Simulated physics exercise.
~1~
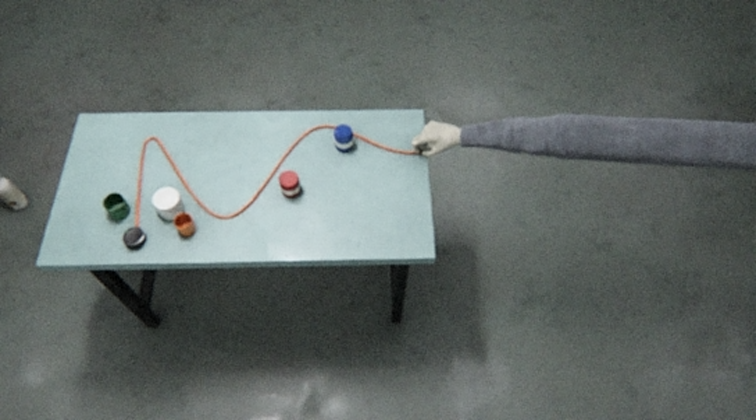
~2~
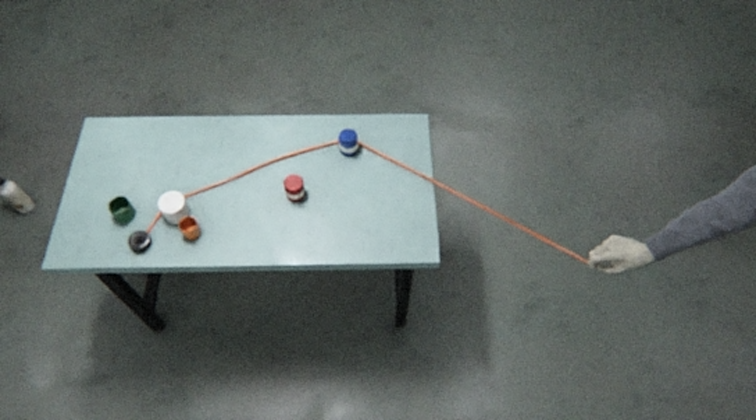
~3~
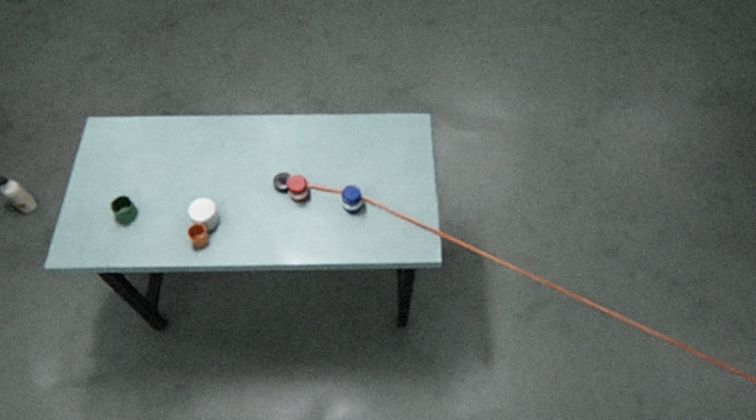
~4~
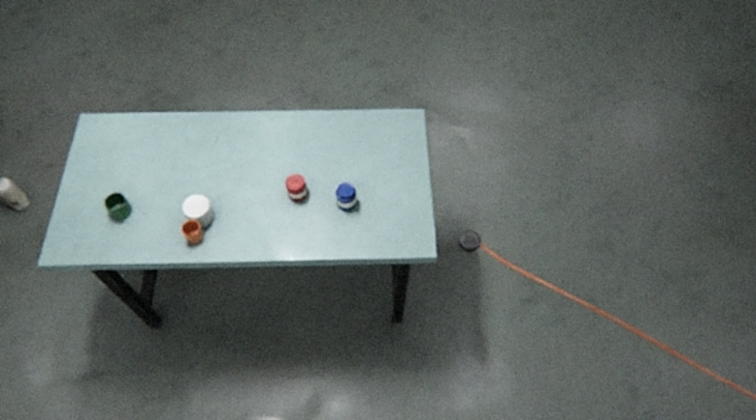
To begin with, a gloved hand at the right edge of a pale lab table holds the end of an orange cord, which winds among a green cup, white tub, orange mug, red tin and blue jar to a black charging pad. The hand pulls rightwards, drawing the cord taut against the white tub and blue jar. Next the pad slides across to the red tin, while the tub and mug shift slightly and the blue jar is dragged well down the table. Finally the pad leaves the table and trails off to the right, with all five containers still standing on top.
